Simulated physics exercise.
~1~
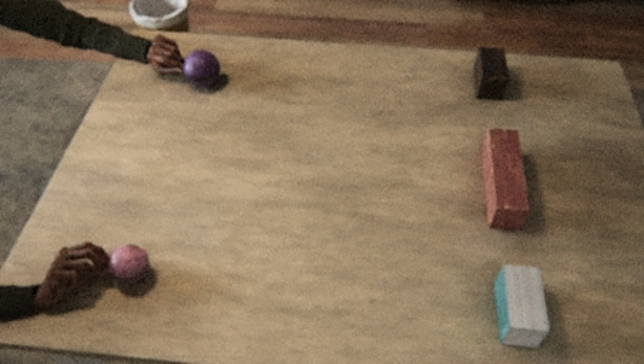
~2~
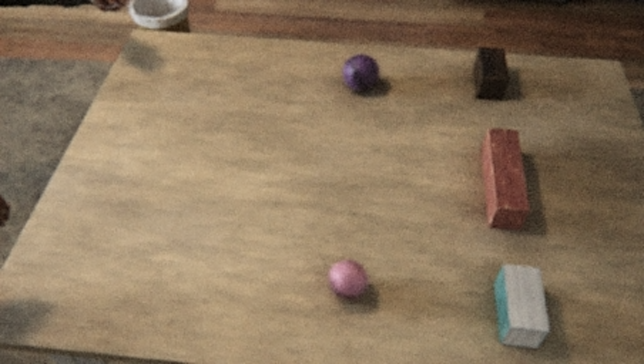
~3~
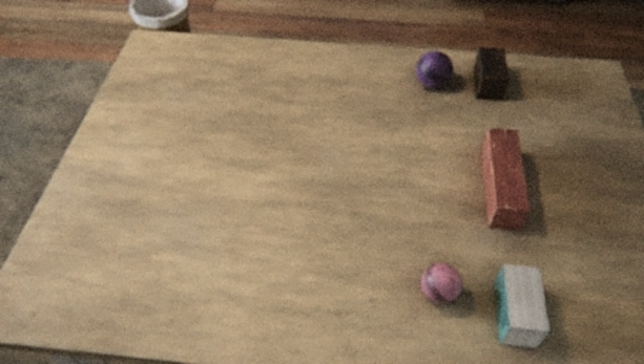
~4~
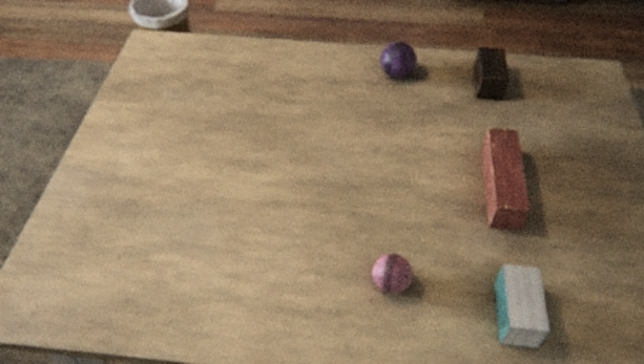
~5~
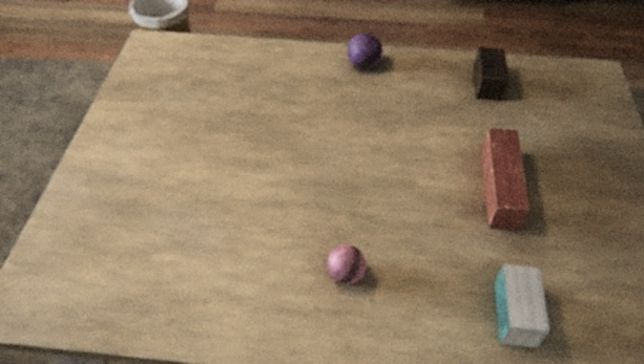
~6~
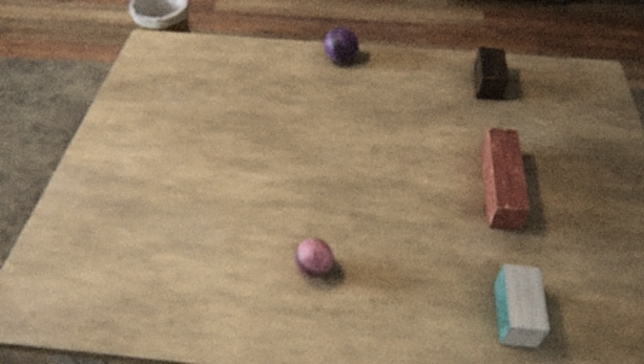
On a wooden board, hands release two balls that roll right and bounce back left.
